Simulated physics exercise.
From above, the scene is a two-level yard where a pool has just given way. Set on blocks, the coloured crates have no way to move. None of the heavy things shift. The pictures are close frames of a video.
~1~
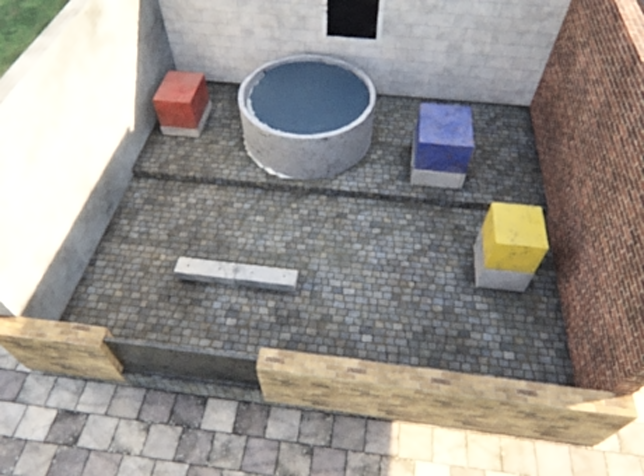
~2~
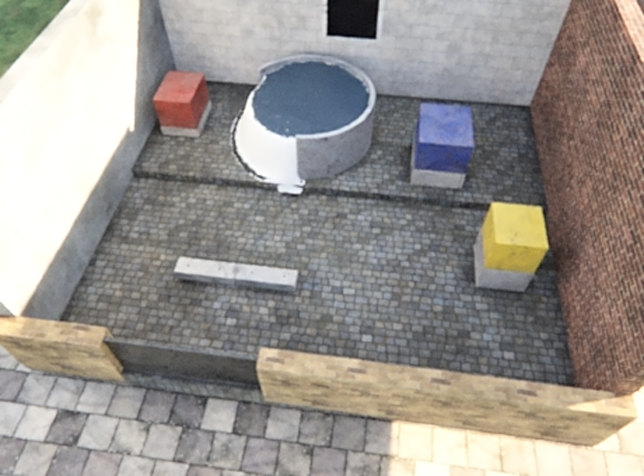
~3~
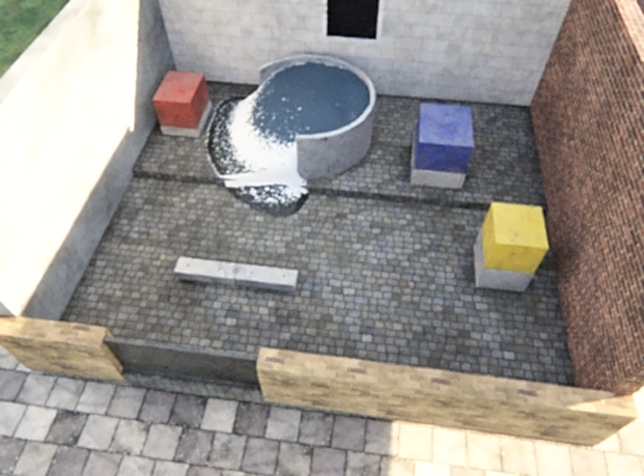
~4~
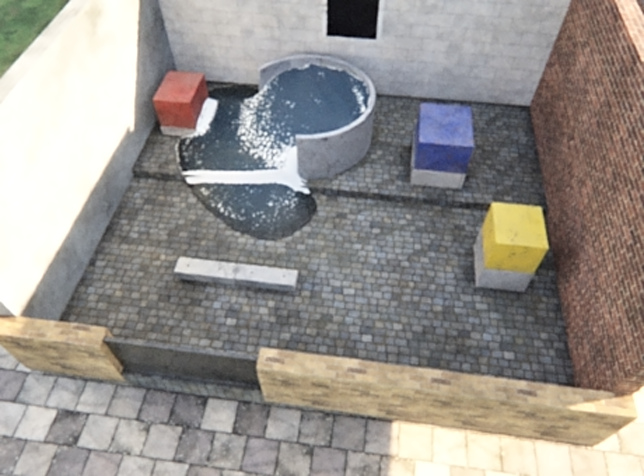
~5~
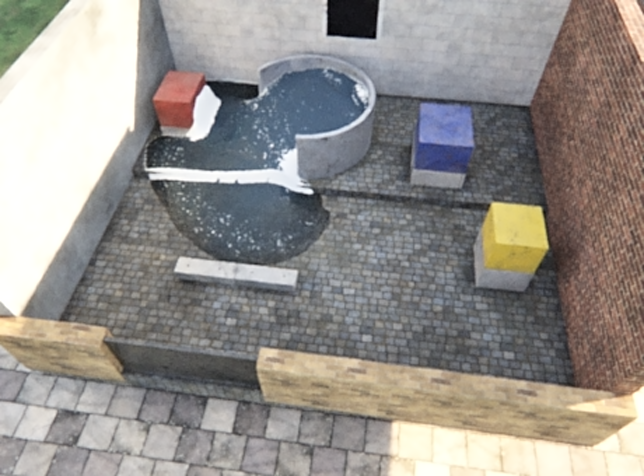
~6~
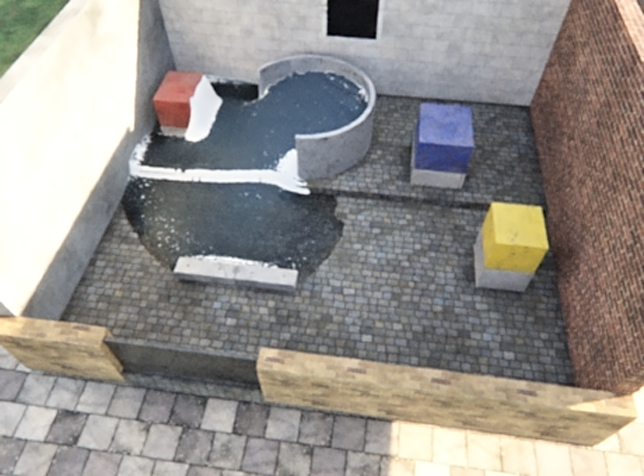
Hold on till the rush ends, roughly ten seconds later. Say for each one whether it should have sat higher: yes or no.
Yellow crate - no; blue crate - no; red crate - yes.
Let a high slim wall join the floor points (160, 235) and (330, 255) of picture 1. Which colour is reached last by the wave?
It is the blue-painted one.
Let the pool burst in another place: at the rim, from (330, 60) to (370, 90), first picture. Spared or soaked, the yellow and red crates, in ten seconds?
First the yellow crate: It is never reached; then the red crate: It is never reached.
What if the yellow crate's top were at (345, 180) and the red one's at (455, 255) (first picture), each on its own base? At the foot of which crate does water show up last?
Blue one.
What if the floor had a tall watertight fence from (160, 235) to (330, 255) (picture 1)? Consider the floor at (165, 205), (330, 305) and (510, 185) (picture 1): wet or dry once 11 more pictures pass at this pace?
Taking the three spots in order: Soaked, spared, spared.
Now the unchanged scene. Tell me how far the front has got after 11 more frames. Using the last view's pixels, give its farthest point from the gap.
(413, 393).
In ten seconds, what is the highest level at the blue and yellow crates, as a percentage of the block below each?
20 %, then 40 %.
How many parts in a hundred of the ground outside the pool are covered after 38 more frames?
Share estimate: About 90 per cent.
A moment on, water covers 40 % of the floor; the yellow crate not reached, the blue crate not reached, the red crate water round its plinth.
Next, water covers 45 % of the floor; the yellow crate not reached, the blue crate not reached, the red crate water round its plinth.
Then, water covers 70 % of the floor; the yellow crate water round its plinth, the blue crate not reached, the red crate water round its plinth.
Later, water covers 90 % of the floor; the yellow crate water round its plinth, the blue crate water round its plinth, the red crate water round its plinth.
In the end, water covers 90 % of the floor; the yellow crate stayed above the water, the blue crate stayed above the water, the red crate was topped.
